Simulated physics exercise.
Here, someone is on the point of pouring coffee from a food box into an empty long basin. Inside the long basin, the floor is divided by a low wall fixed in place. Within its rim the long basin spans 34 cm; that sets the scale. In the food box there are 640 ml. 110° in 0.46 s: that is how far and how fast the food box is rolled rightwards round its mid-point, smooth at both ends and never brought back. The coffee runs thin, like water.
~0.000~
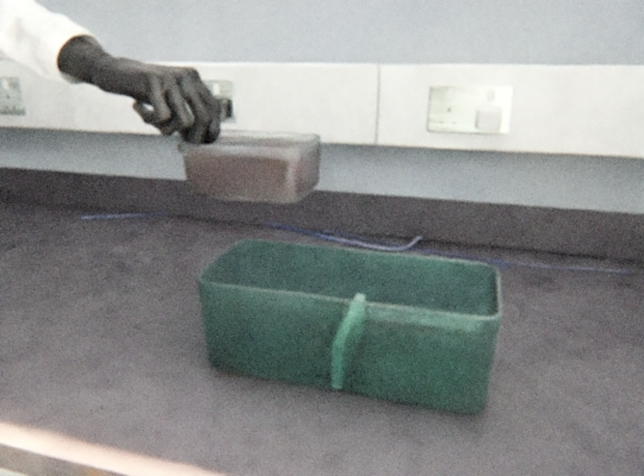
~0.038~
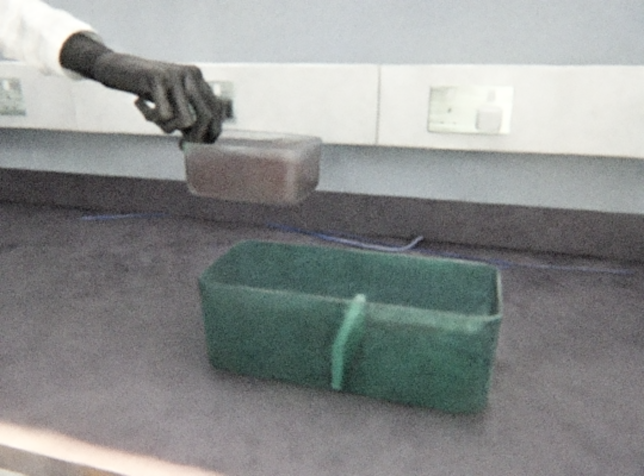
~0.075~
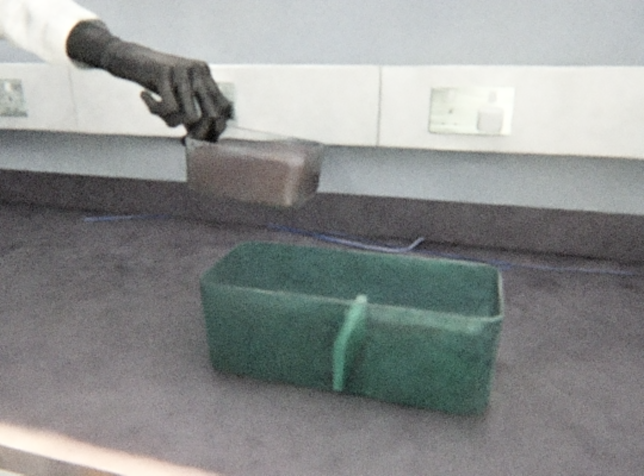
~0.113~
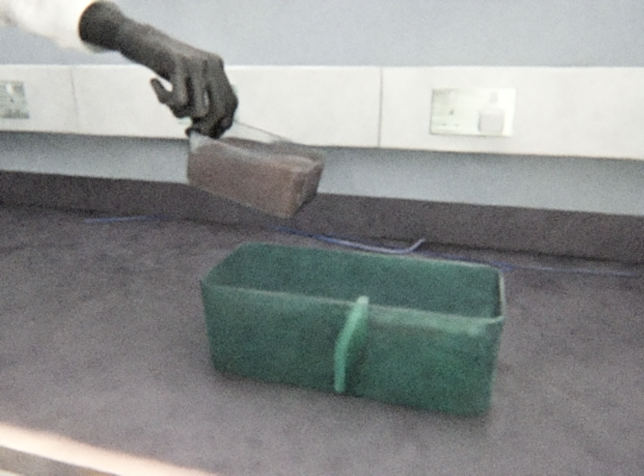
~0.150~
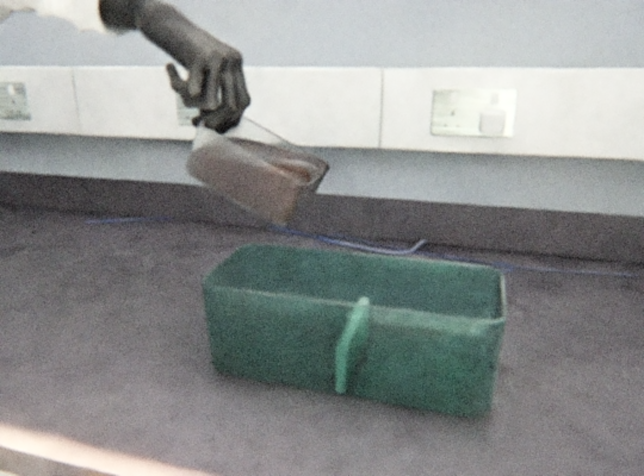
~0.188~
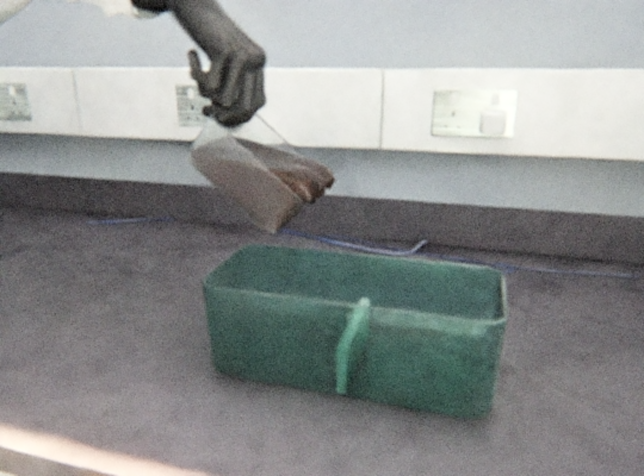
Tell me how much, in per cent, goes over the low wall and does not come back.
I would say about 39 per cent.
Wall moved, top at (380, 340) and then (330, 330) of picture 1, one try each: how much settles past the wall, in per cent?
One try each: Around 20 percent and then around 70 percent.
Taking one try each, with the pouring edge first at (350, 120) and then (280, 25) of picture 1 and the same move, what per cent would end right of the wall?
Around 80 per cent first, around 30 per cent next.
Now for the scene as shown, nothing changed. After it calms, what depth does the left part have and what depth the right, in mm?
I'd expect close to 16 mm on the left and close to 12 mm on the right.
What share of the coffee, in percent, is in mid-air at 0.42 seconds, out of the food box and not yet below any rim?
Near 30 per cent at that time.
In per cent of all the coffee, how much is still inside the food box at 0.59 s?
Share remaining: Approx. 2 %.
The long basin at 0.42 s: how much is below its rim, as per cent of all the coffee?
I reckon close to 60 percent of it.
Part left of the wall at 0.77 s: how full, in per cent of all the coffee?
Around 54 in a hundred.
Then, 0.42 s in, the tilt is 108° and 10 per cent is still to pour, 29 is left of the wall and 31 right of it.
Then, 0.59 s in, the tilt is 110° and 2 per cent is still to pour, 52 is left of the wall and 39 right of it.
Then, 0.77 s in, the tilt is 110° and 0 per cent is still to pour, 54 is left of the wall and 38 right of it.
Then, 0.96 s in, the tilt is 110° and 0 per cent is still to pour, 56 is left of the wall and 39 right of it.
Finally, 56 per cent lies left of the wall, 39 right of it and 5 outside.
